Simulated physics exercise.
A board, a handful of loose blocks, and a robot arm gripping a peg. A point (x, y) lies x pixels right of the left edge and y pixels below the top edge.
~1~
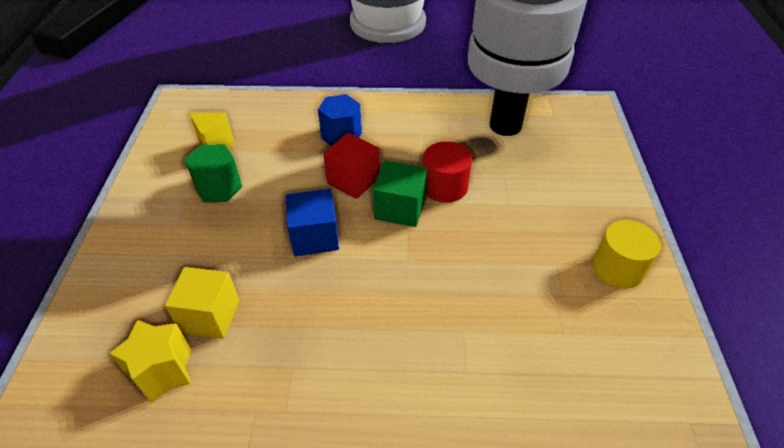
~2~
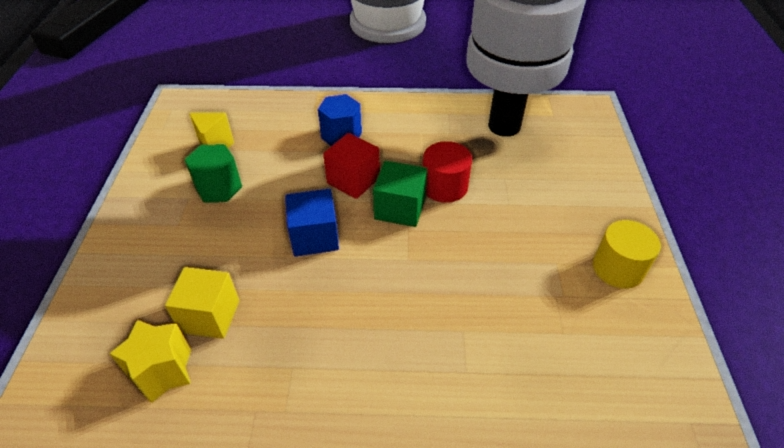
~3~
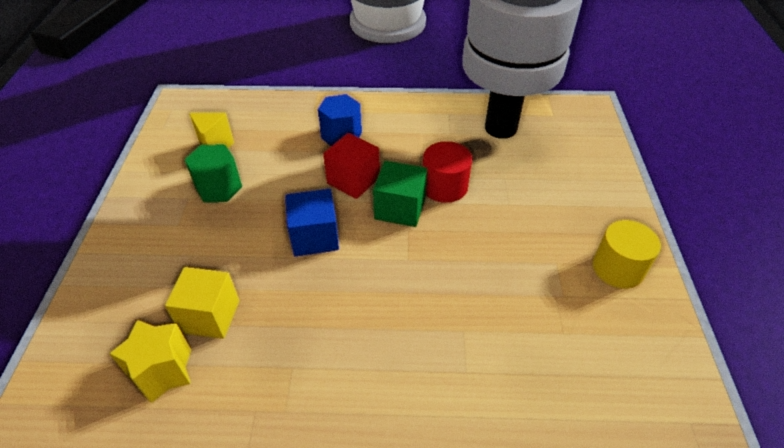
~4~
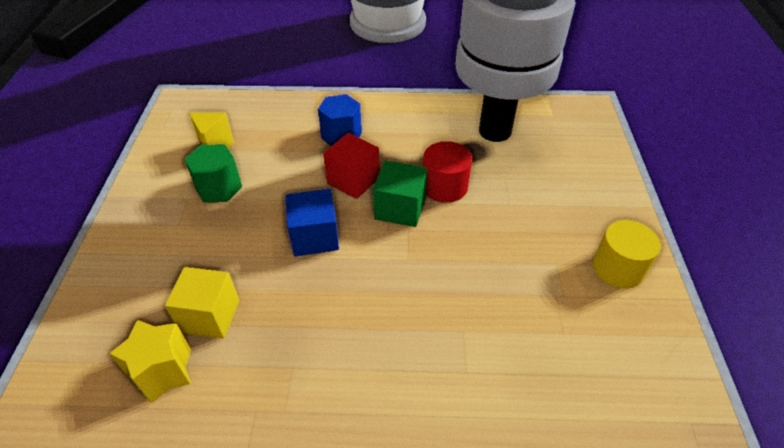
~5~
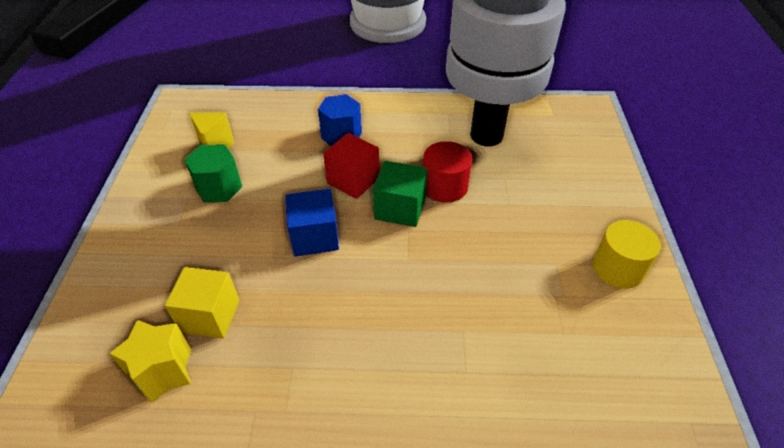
At the start, a robot arm holds a dark peg near the back of a wooden board scattered with red, green, blue and yellow blocks. The peg stays still at first, then drifts slightly left and a little forward, closer to the red cylinder, while the blocks stay put.
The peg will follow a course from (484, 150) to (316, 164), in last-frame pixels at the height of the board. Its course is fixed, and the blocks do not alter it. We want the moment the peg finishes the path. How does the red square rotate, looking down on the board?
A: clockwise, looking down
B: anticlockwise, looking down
Answer: B.
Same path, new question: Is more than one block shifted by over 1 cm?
Short answer: No.
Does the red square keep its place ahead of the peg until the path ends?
No
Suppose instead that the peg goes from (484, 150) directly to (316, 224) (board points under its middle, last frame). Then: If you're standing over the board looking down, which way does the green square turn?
The block spins clockwise.
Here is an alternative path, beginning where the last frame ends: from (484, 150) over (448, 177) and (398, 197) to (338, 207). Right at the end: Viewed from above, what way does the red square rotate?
Top view: Clockwise.
The first path, step by step. One third of the way, peg (430, 141); nothing pushed yet.
Two thirds of the way, peg (372, 146); nothing pushed yet.
At the end, peg (314, 151); blue hexagon in place; red square (335, 158), turned 40° anticlockwise.
